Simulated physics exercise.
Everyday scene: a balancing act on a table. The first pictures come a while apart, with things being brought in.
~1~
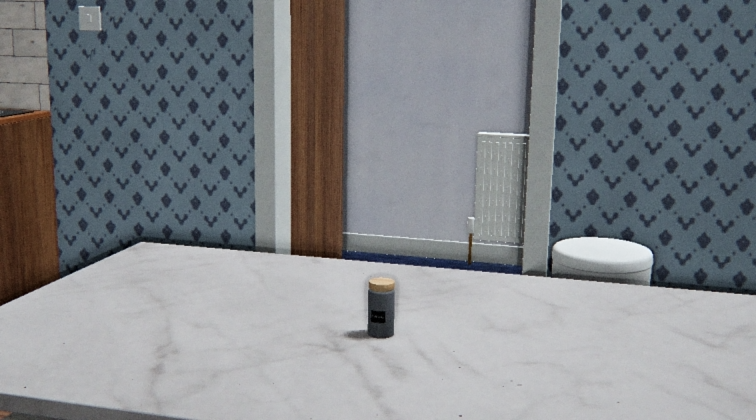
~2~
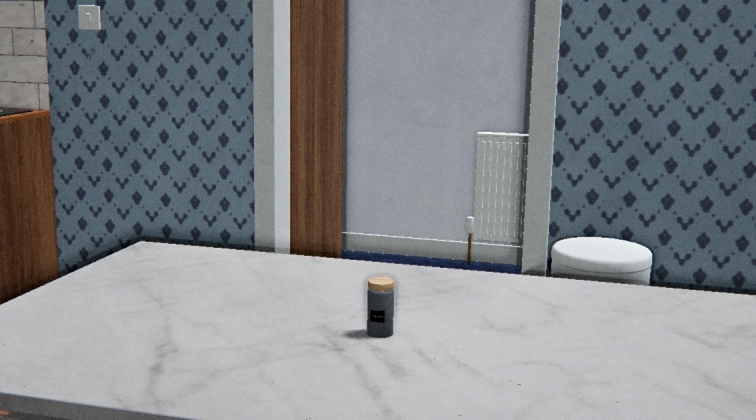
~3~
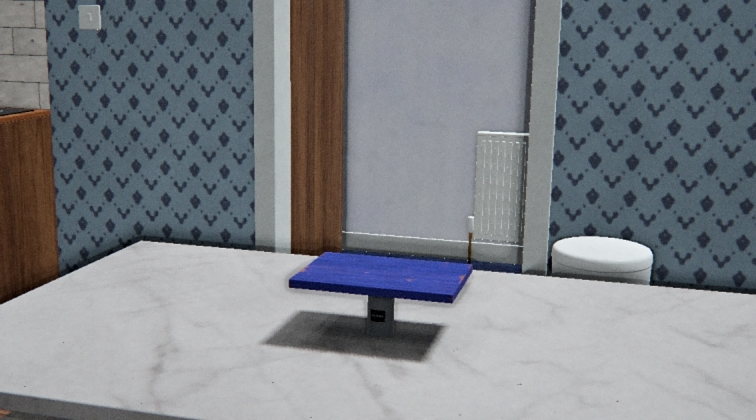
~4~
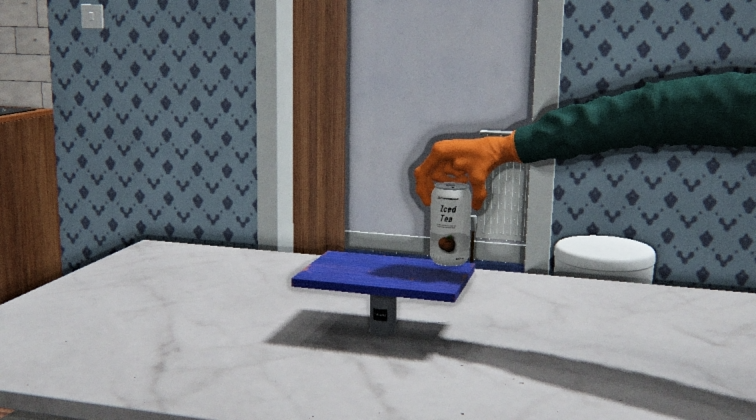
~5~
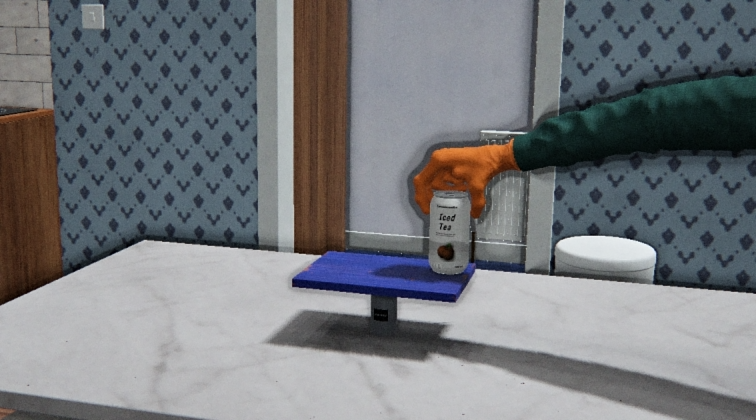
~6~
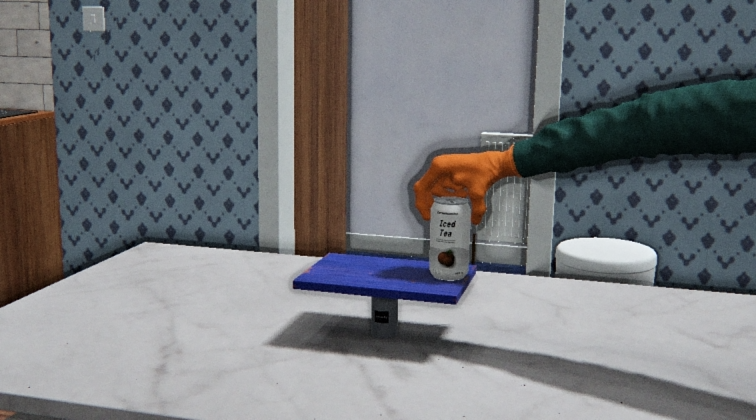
On a marble-topped table, a small grey shaker stands alone, then a blue board appears balanced across its top. An orange-gloved hand reaches in from the right and lowers a white iced tea can onto the board's right side.
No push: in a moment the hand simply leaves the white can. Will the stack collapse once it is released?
Yes, it collapses.
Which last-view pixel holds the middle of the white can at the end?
Near (505, 324).
Then, 0.30 s on from there, white can now fallen; blue board turned 33° from how it was put.
Then, 0.40 s on from there, blue board turned 57° from how it was put.
Then, 0.60 s on from there, blue board turned 37° from how it was put.
In the end, fallen, white can; toppled in the stack, blue board; grey shaker unmoved. At the end, from the last picture's camera, white can near (505, 324). The stack gives way.
